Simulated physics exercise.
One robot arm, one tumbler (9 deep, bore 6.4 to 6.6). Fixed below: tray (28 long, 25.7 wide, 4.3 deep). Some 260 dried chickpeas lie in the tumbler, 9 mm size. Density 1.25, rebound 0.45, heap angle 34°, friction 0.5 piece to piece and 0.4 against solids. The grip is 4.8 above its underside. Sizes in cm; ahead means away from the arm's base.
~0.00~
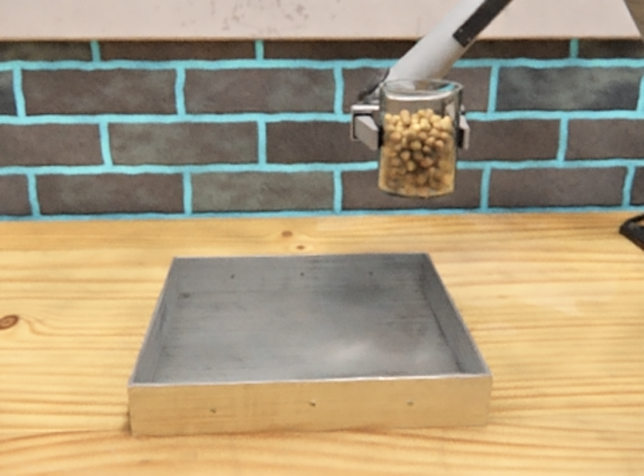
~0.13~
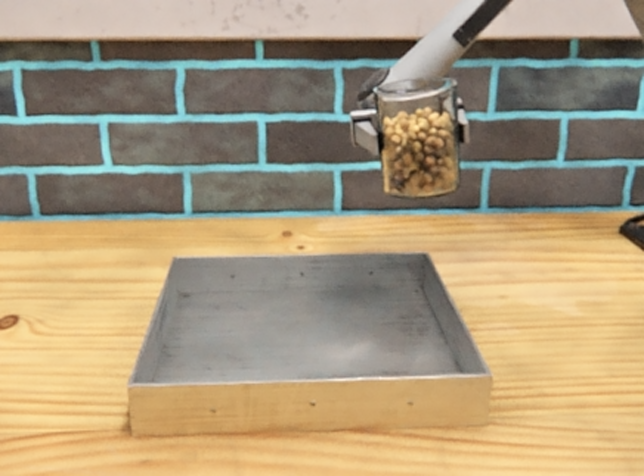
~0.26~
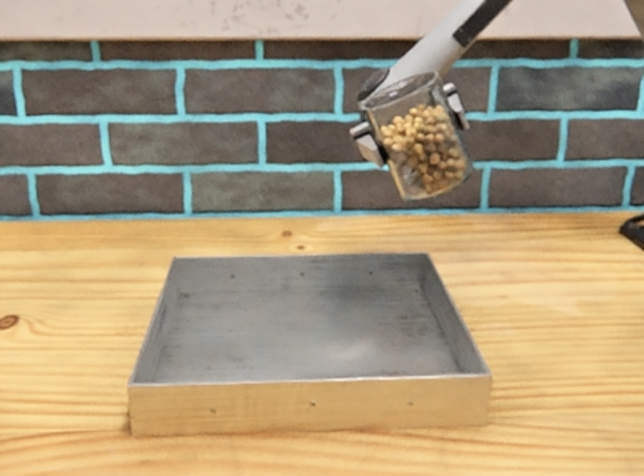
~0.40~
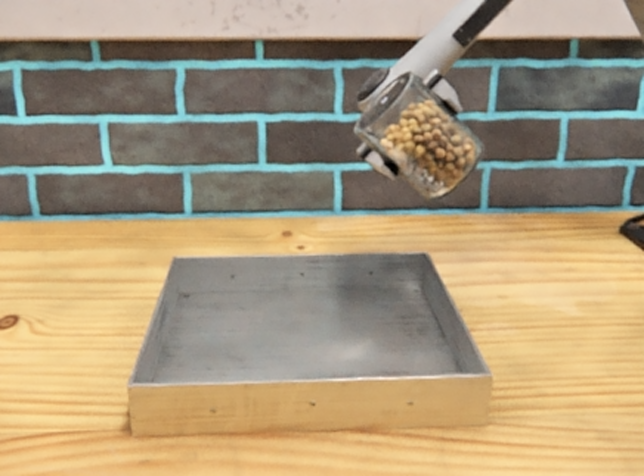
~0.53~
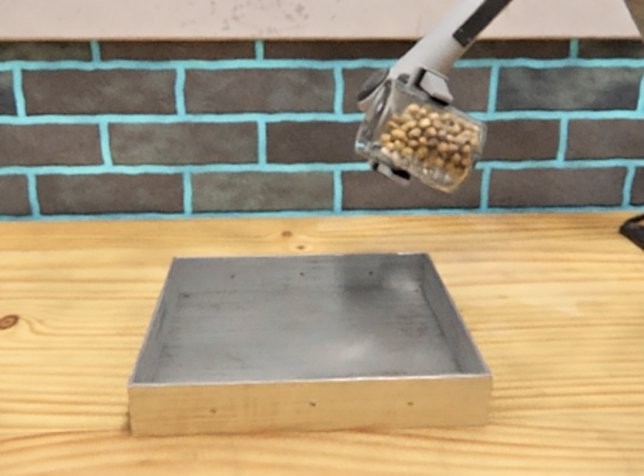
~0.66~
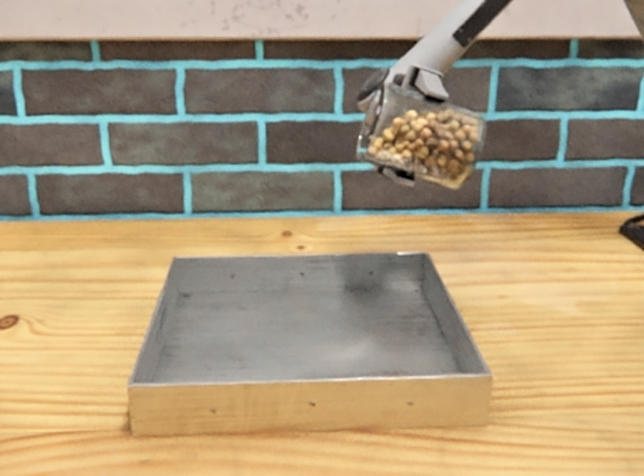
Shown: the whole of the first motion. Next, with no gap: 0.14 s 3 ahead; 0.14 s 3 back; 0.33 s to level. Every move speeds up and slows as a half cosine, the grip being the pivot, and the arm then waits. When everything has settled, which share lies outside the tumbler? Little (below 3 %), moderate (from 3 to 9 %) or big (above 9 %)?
Answer: Moderate; from 3 to 9 % of the dried chickpeas finish outside the tumbler.
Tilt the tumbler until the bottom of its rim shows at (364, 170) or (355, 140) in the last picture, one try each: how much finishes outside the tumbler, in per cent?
Some 25 and 0 per cent.
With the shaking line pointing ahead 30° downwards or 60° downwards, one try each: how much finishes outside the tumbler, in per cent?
Some 0 and 0 per cent.
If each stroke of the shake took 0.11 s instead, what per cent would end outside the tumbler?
It would be near 15 per cent.
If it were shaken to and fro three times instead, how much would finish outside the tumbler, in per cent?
In that case some 15 per cent.
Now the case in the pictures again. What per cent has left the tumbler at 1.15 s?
Some 5 per cent.
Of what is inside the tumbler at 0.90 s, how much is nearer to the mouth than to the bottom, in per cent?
Some 40 per cent.
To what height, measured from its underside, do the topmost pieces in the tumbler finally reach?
About 7.5 cm.
After 0.90 s, tilted 72° forward, highest piece 23 above the table; 258 in the tumbler, 5 in flight or on a rim.
After 1.15 s, tilted 22° forward, highest piece 24 above the table; 250 in the tumbler, 12 in the tray, 1 in flight or on a rim.
After 1.47 s, level, highest piece 24 above the table; 250 in the tumbler, 13 in the tray.
After 2.52 s, level, highest piece 24 above the table; 250 in the tumbler, 13 in the tray.
In the end, 250 in the tumbler, 13 in the tray. That is 5 % outside the tumbler.
